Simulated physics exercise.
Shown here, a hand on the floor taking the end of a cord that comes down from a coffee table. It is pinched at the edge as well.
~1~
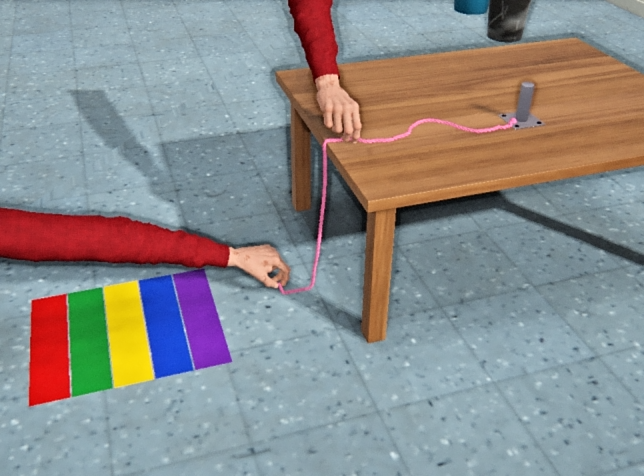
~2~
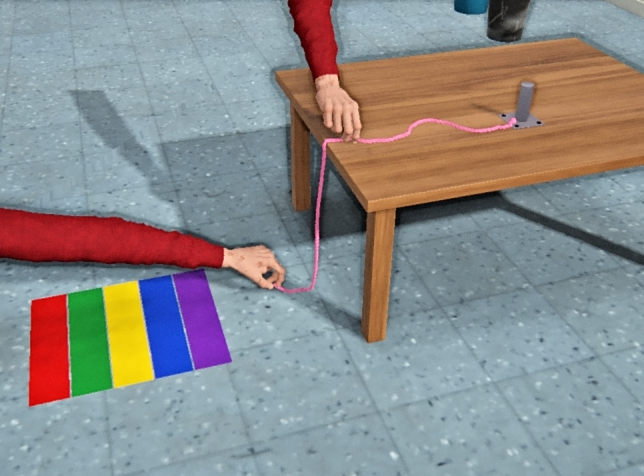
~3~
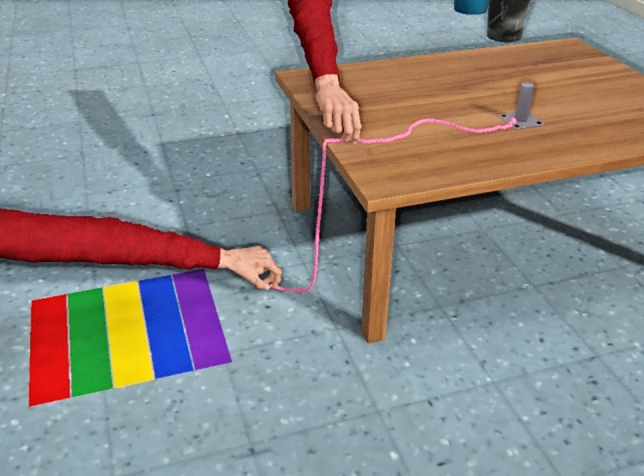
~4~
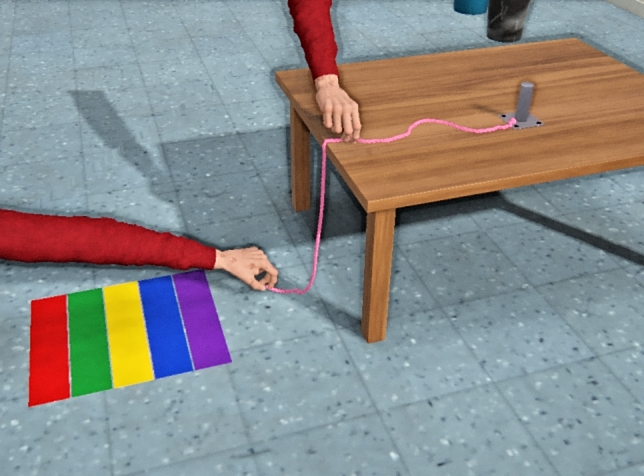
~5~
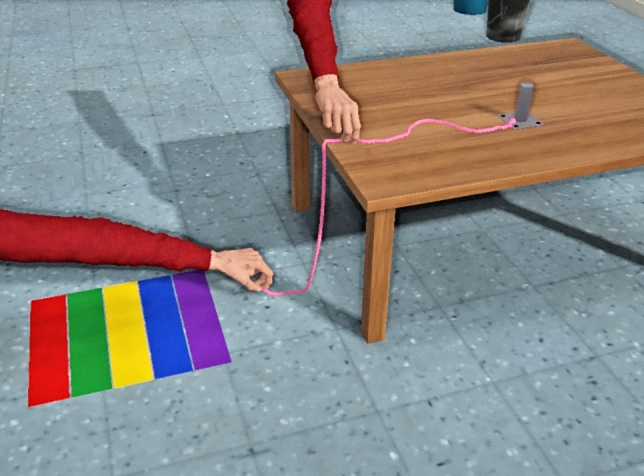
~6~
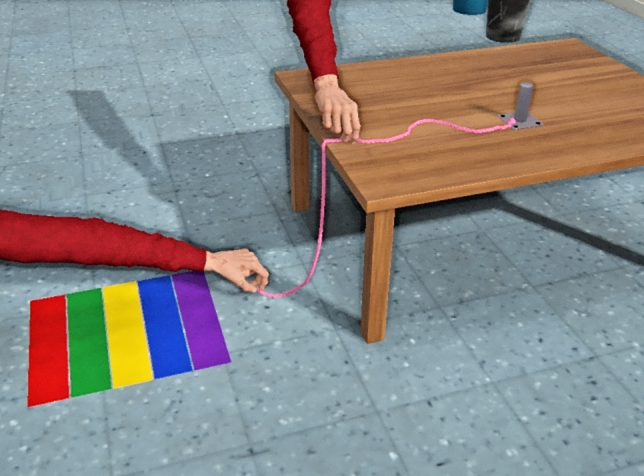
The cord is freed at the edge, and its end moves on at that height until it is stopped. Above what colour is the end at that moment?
It gets as far as the yellow strip.
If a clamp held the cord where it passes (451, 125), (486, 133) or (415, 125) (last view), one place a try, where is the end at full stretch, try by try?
Near (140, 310), (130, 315) and (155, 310).
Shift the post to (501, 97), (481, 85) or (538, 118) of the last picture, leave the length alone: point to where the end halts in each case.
Near (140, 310), (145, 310) and (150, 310).
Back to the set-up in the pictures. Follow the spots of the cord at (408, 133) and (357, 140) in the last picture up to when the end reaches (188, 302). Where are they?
At (377, 136), then (324, 151).
Soon after, end near (188, 302); over purple.
Then, end near (147, 309); over blue.
At full stretch, end near (122, 314); over yellow. The yellow one.
